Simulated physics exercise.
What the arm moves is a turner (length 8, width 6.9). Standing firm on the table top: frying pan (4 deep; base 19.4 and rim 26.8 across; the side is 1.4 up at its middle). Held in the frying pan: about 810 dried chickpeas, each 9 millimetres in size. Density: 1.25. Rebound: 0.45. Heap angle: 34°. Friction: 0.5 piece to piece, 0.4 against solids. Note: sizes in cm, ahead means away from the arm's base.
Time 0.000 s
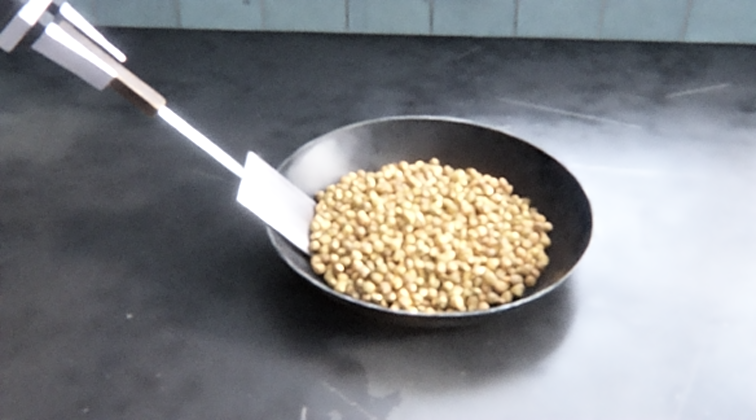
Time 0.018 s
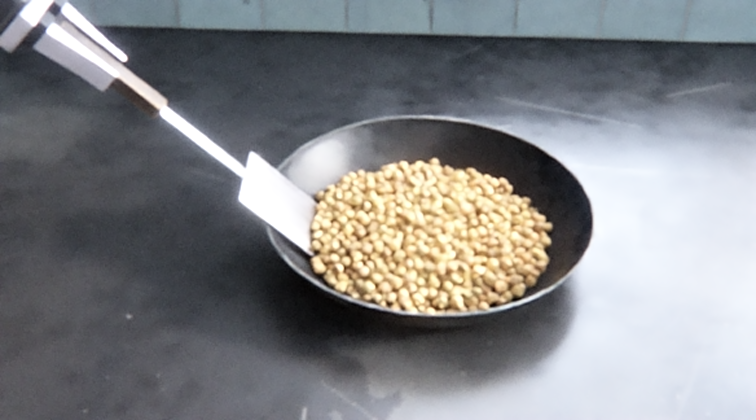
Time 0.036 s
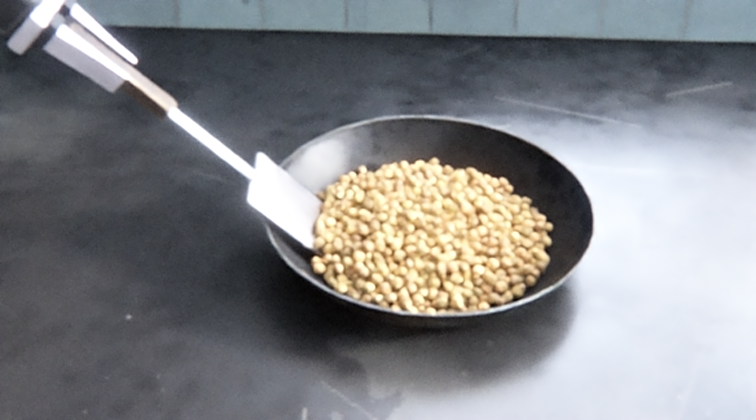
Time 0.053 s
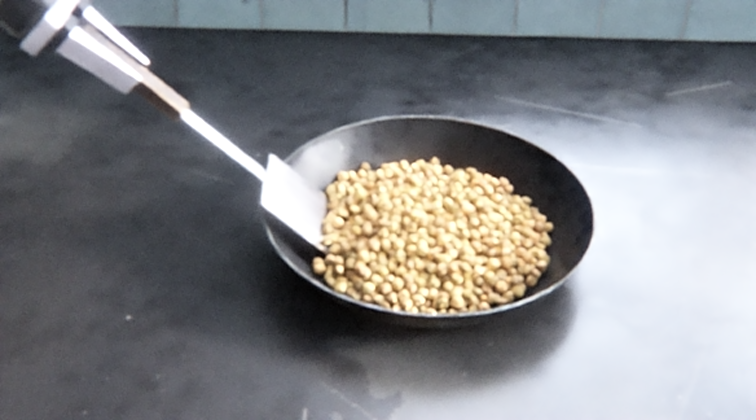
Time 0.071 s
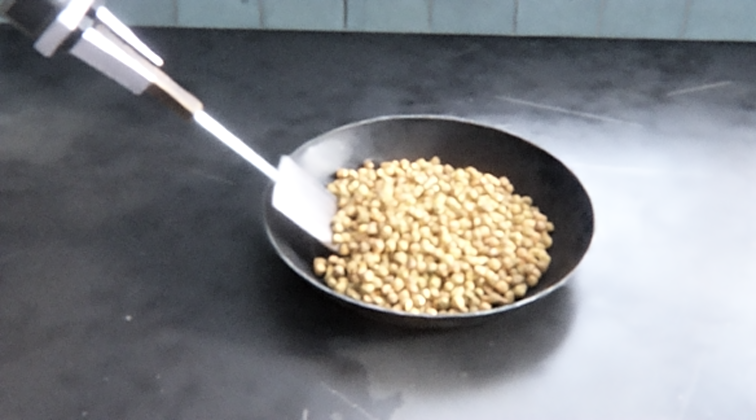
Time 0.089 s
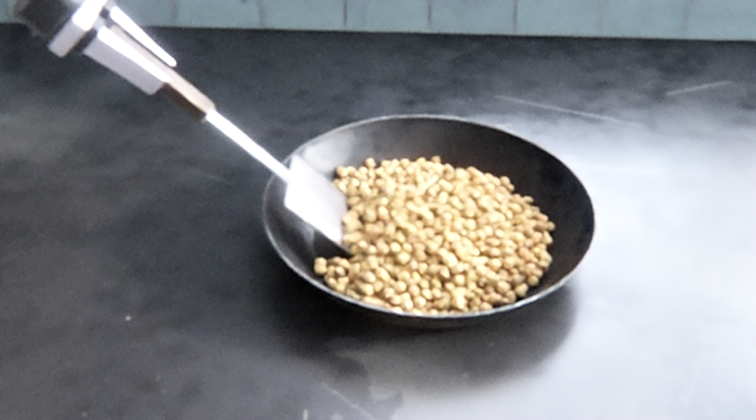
A turner held by a robotic arm pushes rightward into the chickpeas in a black pan.
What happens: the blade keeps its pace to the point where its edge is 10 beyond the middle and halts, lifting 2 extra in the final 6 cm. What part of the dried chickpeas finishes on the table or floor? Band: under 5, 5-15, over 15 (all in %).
5-15 %.
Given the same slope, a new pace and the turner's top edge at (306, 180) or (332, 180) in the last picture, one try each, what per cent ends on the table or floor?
That comes to some 15 and some 20 percent, in that order.
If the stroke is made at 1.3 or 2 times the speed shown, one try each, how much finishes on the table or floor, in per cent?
Around 15 per cent and around 25 per cent.
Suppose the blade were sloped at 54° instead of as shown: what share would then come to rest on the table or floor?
That would leave close to 10 per cent on the table or floor.
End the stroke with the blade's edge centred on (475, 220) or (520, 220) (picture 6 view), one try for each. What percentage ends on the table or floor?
Close to 0 and close to 0 per cent, respectively.
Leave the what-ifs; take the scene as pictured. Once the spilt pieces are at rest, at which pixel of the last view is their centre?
Near (641, 238) in the last picture.
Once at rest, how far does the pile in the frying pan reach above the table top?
Some 5.0 cm above the table.
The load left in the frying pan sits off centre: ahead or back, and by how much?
Ahead of centre, near 3.5 centimetres.
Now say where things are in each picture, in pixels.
In the first frame, turner top edge at (243, 175), sloping 44°; upper third of the load around (426, 222), from x 315 to 545, top at y 165; 809 in the frying pan.
In the second frame, turner top edge at (245, 175), sloping 44°; upper third of the load around (425, 222), from x 315 to 545, top at y 165.
In the third frame, turner top edge at (254, 177), sloping 44°; upper third of the load around (420, 222), from x 315 to 550, top at y 165.
In the fourth frame, turner top edge at (266, 178), sloping 44°; upper third of the load around (417, 222), from x 320 to 550, top at y 160.
In the fifth frame, turner top edge at (278, 179), sloping 44°; upper third of the load around (419, 222), from x 320 to 550, top at y 160.
In the sixth frame, turner top edge at (291, 179), sloping 44°; upper third of the load around (422, 223), from x 320 to 550, top at y 160; 809 in the frying pan.
By 0.19 s, sloping 44°, highest piece 4 above the table; 809 in the frying pan.
By 0.29 s, sloping 44°, highest piece 5 above the table; 809 in the frying pan.
By 0.55 s, sloping 44°, highest piece 6 above the table; 750 in the frying pan, 57 on the table or floor, 2 on the blade or in flight.
By 1.60 s, sloping 44°, highest piece 5 above the table; 749 in the frying pan, 60 on the table or floor.
Final count, 749 in the frying pan, 60 on the table or floor. That is 7 % on the table or floor.
